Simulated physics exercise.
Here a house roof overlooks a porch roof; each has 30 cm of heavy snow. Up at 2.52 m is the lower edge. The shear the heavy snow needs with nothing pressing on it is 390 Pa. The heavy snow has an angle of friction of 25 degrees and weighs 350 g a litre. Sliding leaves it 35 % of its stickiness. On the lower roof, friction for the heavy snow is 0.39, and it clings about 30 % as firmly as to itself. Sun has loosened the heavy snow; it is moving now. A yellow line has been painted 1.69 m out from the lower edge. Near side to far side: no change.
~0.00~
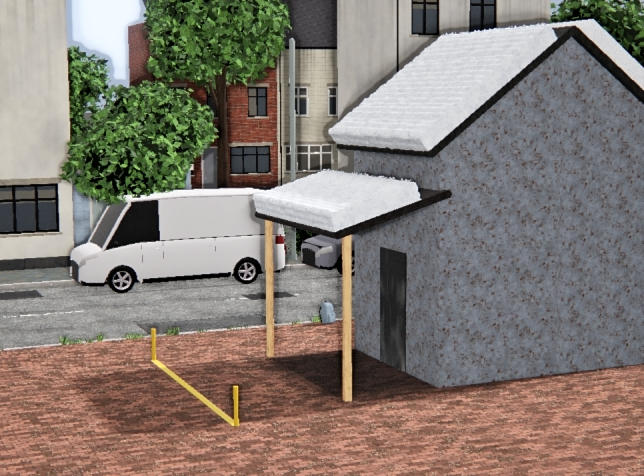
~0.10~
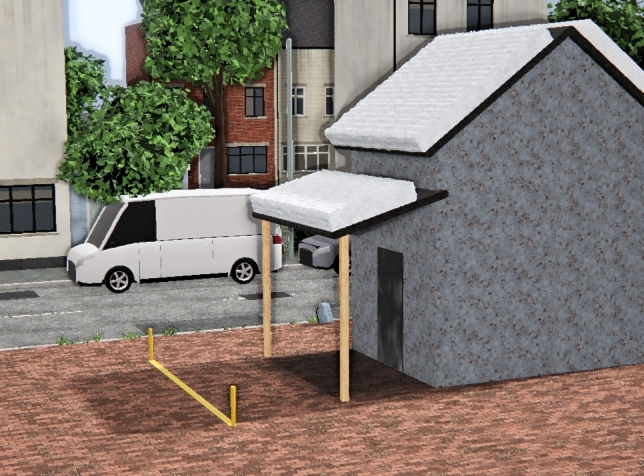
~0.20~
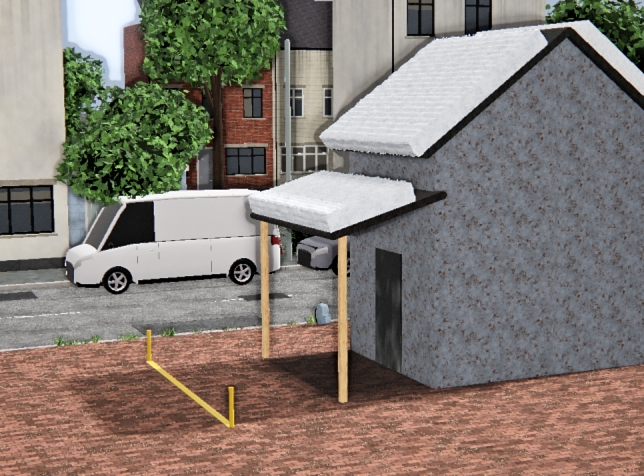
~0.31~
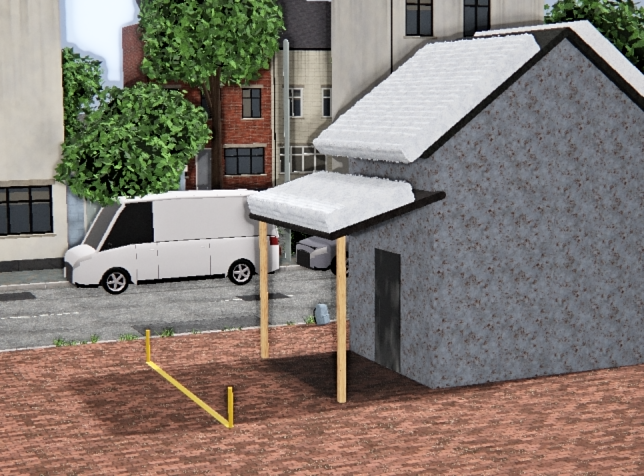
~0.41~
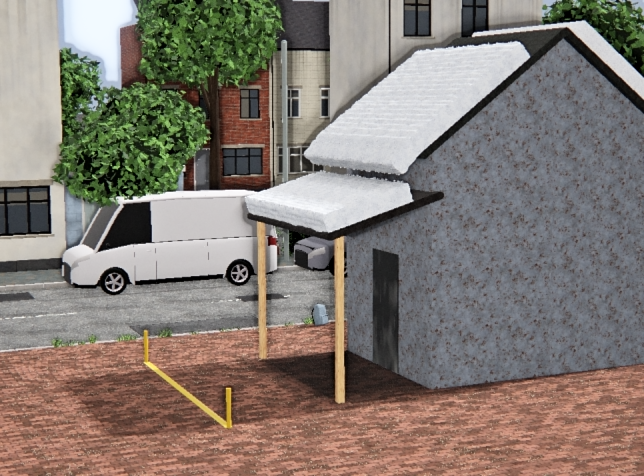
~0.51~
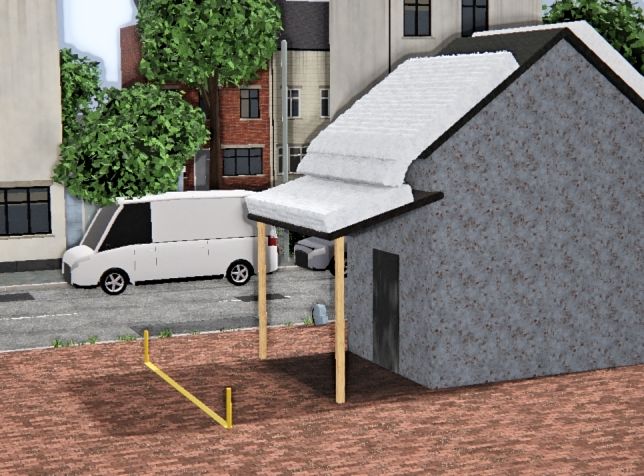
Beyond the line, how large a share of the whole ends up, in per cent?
Roughly 49 per cent.
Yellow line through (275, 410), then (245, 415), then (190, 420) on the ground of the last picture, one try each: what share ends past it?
In turn about 70 %, 60 %, 40 %.
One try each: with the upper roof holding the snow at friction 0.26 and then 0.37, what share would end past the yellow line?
About 40 % in the first try and about 35 % in the second.
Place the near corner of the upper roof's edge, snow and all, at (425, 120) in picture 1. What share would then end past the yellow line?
55 per cent or so.
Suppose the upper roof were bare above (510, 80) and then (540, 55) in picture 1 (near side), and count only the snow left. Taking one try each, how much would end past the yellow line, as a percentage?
30 %, then 40 %.
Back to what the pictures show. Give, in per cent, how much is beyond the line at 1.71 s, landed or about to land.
20 percent.
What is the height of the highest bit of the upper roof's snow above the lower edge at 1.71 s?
At that moment the top of the snow is about 0.6 m above the lower edge.
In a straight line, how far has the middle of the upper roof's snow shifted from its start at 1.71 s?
4.8 m.
After 1.06 s, none is below the lower edge and 0 % is past the line.
After 1.71 s, 66 % is below the lower edge and 20 % is past the line.
After 2.35 s, 79 % is below the lower edge and 48 % is past the line.
After 3.00 s, 79 % is below the lower edge and 49 % is past the line.
After 3.10 s, at the end, 79 % is below the lower edge and 49 % is past the line.
